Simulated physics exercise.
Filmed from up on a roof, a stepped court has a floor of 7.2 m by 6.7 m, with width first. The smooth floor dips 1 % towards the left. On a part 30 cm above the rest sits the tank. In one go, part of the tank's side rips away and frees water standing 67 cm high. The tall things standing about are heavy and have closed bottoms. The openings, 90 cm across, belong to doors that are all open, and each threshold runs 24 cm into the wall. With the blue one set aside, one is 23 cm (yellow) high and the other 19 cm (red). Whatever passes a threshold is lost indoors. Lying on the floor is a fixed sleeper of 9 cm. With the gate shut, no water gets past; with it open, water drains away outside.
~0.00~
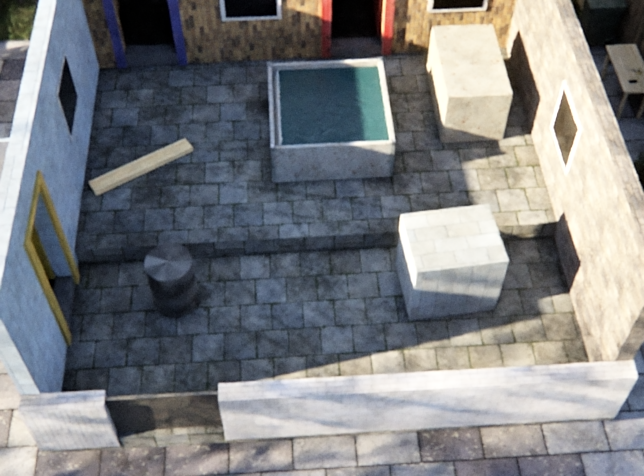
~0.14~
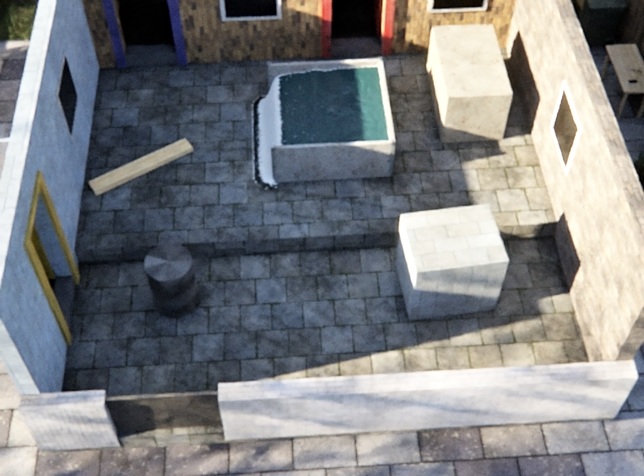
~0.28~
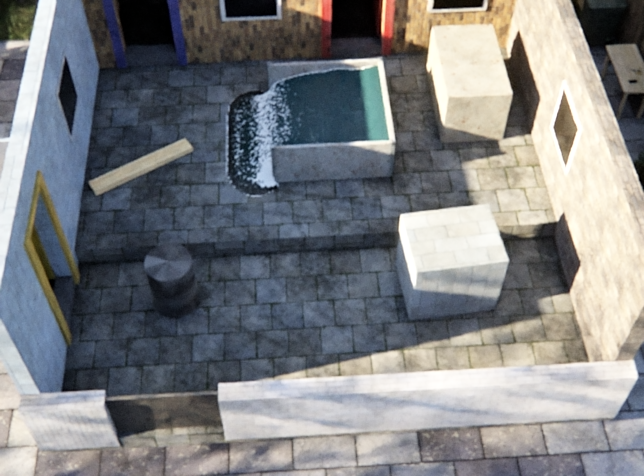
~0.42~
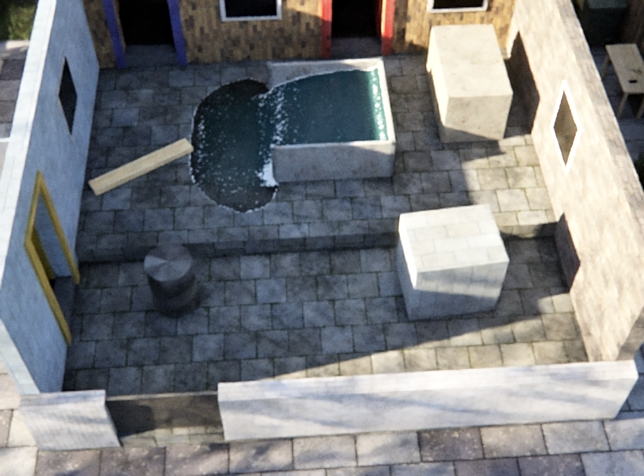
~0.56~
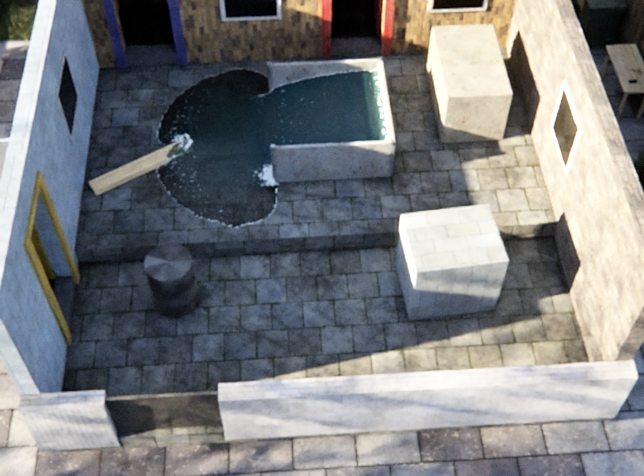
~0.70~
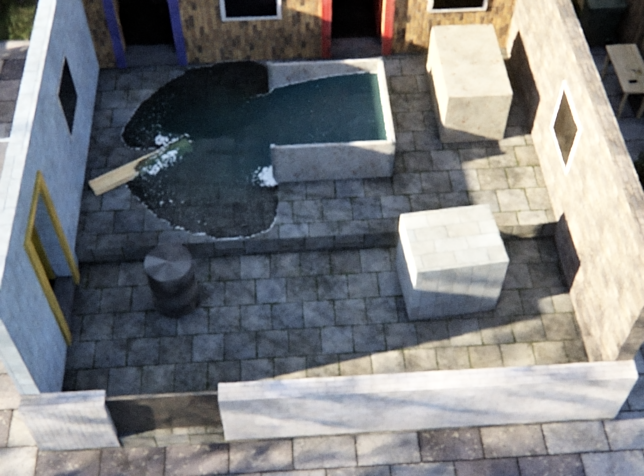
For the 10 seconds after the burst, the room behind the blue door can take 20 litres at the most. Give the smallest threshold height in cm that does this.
Roughly 21 cm is needed.
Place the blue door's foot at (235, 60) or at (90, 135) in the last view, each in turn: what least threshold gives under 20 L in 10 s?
Roughly 7.0 cm for the first and 28 cm for the second.
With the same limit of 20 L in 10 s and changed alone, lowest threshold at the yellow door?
For the yellow door, about 9.0 cm.
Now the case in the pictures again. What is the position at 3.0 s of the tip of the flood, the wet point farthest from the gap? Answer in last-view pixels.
(58, 425).
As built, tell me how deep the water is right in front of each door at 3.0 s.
Door depths (cm): Yellow = 13, blue = 23, red = 0.
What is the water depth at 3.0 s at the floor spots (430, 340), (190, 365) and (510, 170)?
Roughly 0, 0 and 0 cm, in turn.
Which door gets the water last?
The red one.
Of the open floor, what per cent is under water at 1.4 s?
Around 30 per cent of the free floor.
After 1.4 s water covers 30 % of the floor, deepest (37 cm) near (92, 127); 10 cm at the blue door, 0 litres in over its 25 cm threshold.
After 3.0 s water covers 35 % of the floor, deepest (34 cm) near (58, 425); 23 cm at the blue door, 7 litres in over its 25 cm threshold.
After 10.0 s water covers 90 % of the floor, deepest (10 cm) near (493, 275); 6 cm at the blue door, 8 litres in over its 25 cm threshold.
At the blue door as built, the water arrived by 1.0 s and peaked near 28 cm at 2.6 s.
With a threshold of 17.5 cm, 34 litres would have come in within the 10 s; with 24 cm, 10 litres. So under 20 litres takes about 21 cm.
